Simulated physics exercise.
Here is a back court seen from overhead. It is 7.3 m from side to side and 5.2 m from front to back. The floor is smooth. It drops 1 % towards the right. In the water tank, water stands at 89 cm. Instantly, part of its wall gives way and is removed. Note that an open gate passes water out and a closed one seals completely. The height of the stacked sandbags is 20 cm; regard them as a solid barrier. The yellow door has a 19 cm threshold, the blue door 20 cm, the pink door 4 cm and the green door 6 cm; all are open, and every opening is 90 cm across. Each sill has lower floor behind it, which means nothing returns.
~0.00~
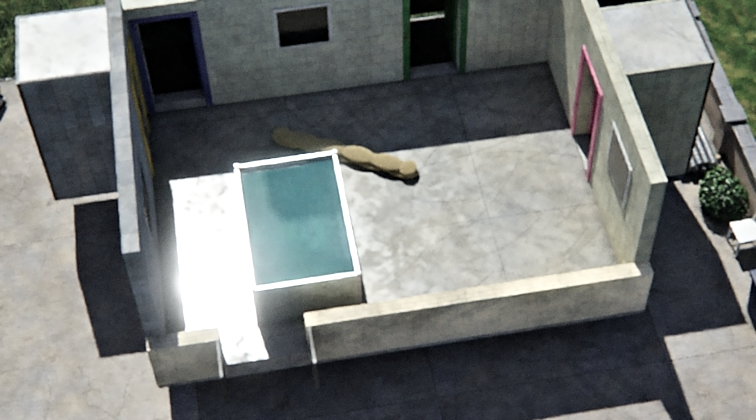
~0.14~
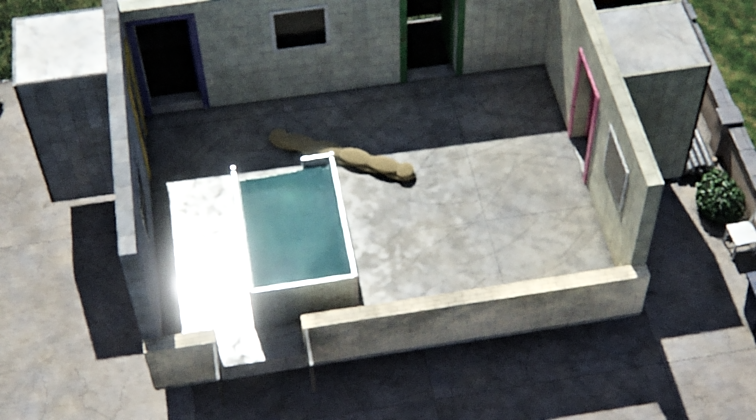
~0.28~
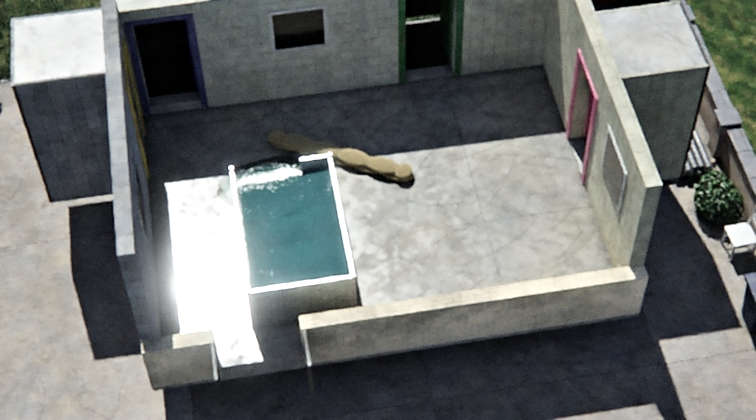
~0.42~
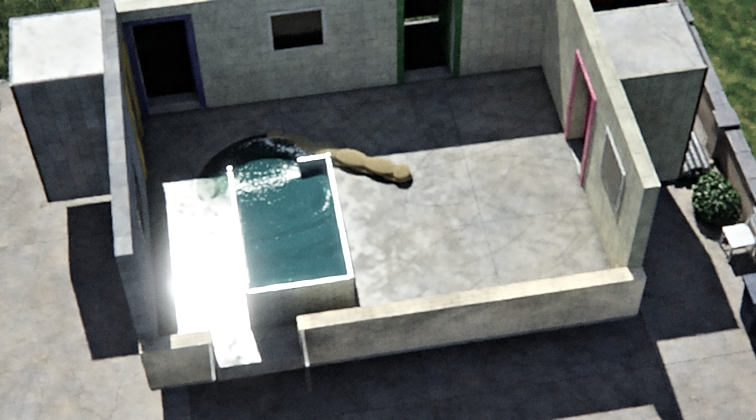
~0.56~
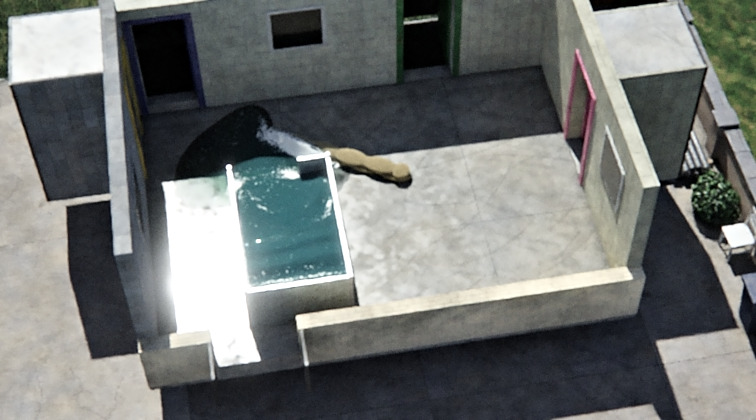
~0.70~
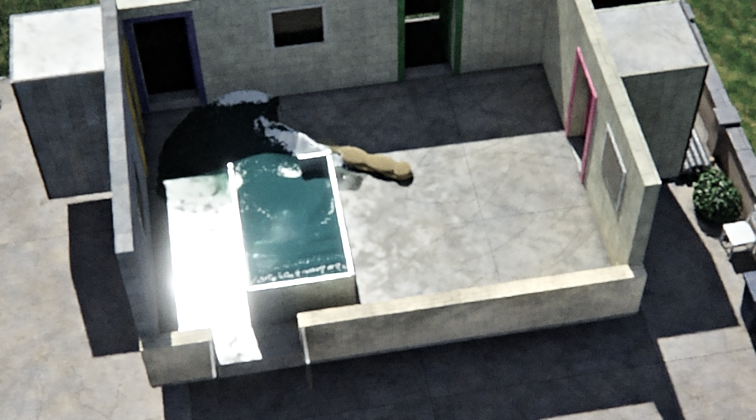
In this clip, seen from overhead, part of the far wall of a water tank in a walled court disappears, and water pours out, spreading across the floor behind the tank and against the tan sandbags as ripples cross the tank.
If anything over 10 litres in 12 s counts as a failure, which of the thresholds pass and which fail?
The yellow door fails. The blue door fails. The pink door fails. The green door passes.
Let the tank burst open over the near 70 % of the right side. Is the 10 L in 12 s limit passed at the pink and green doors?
Result against the limit at pink: Limit broken; result at green: Limit broken.
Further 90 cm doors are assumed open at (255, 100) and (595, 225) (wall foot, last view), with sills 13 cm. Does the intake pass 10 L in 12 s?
The first door gets there and the second falls short.
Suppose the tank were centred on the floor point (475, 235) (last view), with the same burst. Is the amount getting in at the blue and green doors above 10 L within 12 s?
Relative to the limit, blue is within it and green is beyond it.
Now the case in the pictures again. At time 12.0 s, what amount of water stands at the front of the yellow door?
It comes to near 5.5 cm.
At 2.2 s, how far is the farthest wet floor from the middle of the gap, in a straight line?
It comes to some 4.6 metres.
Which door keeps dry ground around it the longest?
That would be the pink door.
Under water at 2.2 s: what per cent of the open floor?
Roughly 35 % of the floor is wet.
After 1.4 s water covers 25 % of the floor and is deepest (57 cm) near (143, 119); yellow door 18 cm at the sill, 0 L in, blue door 33 cm at the sill, 7 L in, pink door not reached, green door not reached.
After 2.2 s water covers 35 % of the floor and is deepest (50 cm) near (143, 119); yellow door 30 cm at the sill, 28 L in, blue door 44 cm at the sill, 90 L in, pink door not reached, green door 6 cm at the sill, 0 L in.
After 3.5 s water covers 70 % of the floor and is deepest (32 cm) near (153, 118); yellow door 26 cm at the sill, 63 L in, blue door 31 cm at the sill, 201 L in, pink door not reached, green door 6 cm at the sill, 0 L in.
After 7.0 s water covers 90 % of the floor and is deepest (18 cm) near (227, 302); yellow door 13 cm at the sill, 81 L in, blue door 14 cm at the sill, 229 L in, pink door 9 cm at the sill, 43 L in, green door 3 cm at the sill, 1 L in.
After 12.0 s water covers 95 % of the floor and is deepest (10 cm) near (350, 171); yellow door 6 cm at the sill, 81 L in, blue door 6 cm at the sill, 229 L in, pink door 9 cm at the sill, 100 L in, green door 2 cm at the sill, 1 L in.
